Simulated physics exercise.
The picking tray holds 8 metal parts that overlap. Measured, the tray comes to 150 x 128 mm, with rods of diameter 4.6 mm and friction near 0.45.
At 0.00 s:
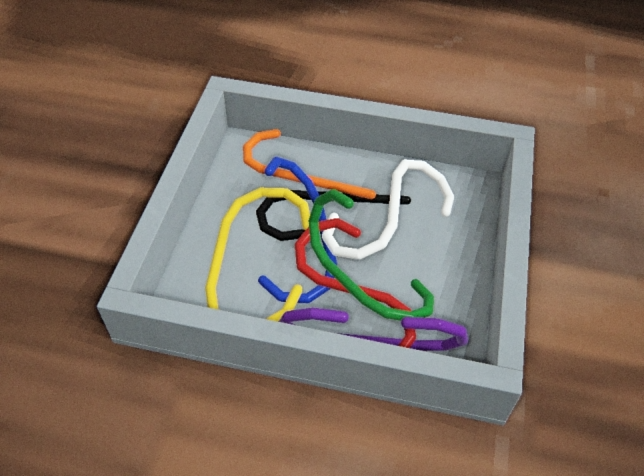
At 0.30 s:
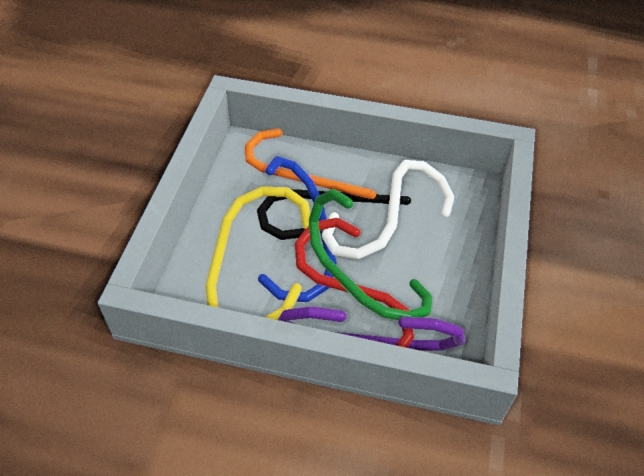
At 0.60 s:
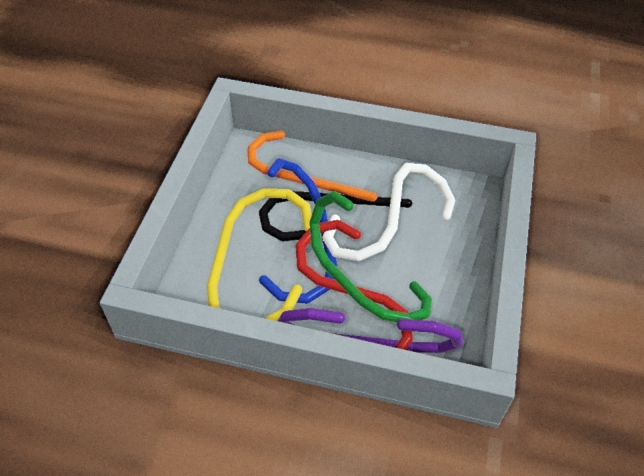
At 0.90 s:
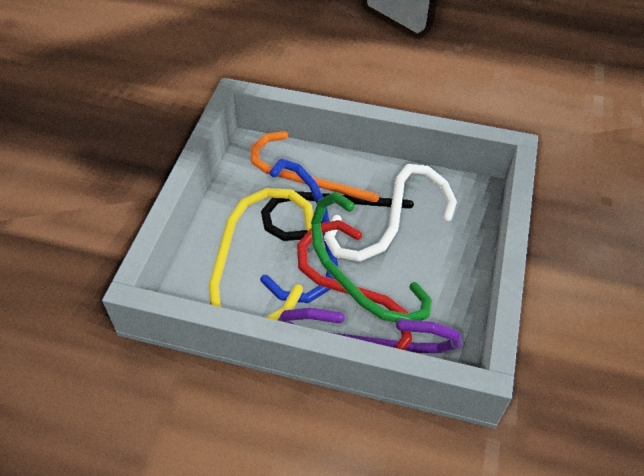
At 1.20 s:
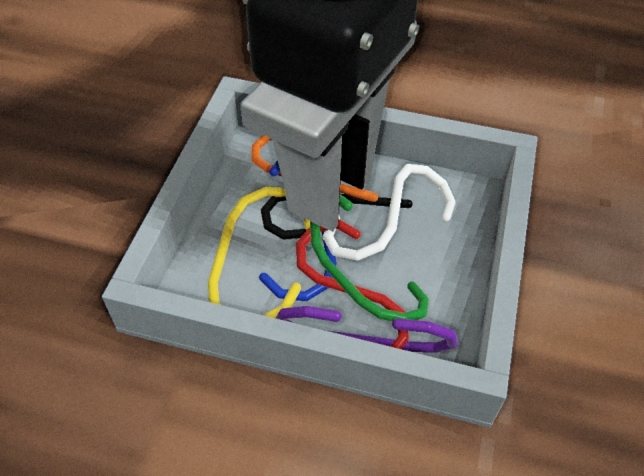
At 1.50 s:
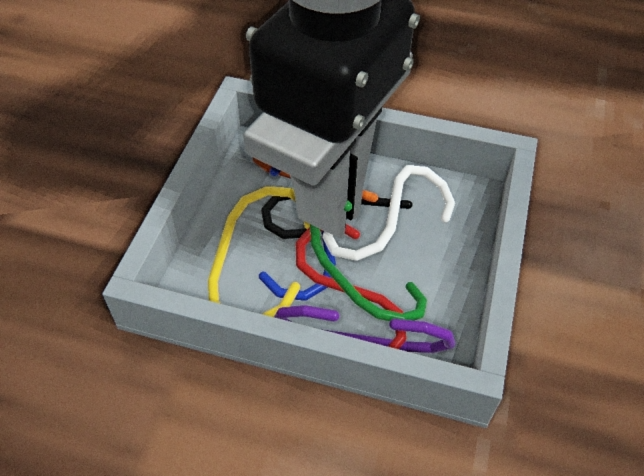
A black and grey robotic gripper drops in from the top and lowers its fingers into the upper middle of a grey tray on a brown wooden surface, seen from above at an angle. Overlapping hooks lie inside: orange and blue upper left, yellow left, black, green and red central, white right, purple along the near side. The fingers close around the green hook while the view shifts very slightly.
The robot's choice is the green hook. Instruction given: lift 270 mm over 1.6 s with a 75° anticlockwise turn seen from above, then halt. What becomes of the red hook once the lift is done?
Seems it fails to come out.
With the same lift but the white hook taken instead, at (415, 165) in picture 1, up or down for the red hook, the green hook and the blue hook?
Red hook is lifted, green hook is left, blue hook is left.
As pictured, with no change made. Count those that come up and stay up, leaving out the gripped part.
0 in all.
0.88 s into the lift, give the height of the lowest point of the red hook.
I'd say close to 0 mm.
After 1.98 s, lowest point more than 20 mm over the tray floor, green hook 58 mm.
After 2.38 s, lowest point more than 20 mm over the tray floor, green hook 158 mm.
After 3.10 s, lowest point more than 20 mm over the tray floor, green hook 272 mm.
At rest, hanging green hook 272 mm; the other 7 are down.
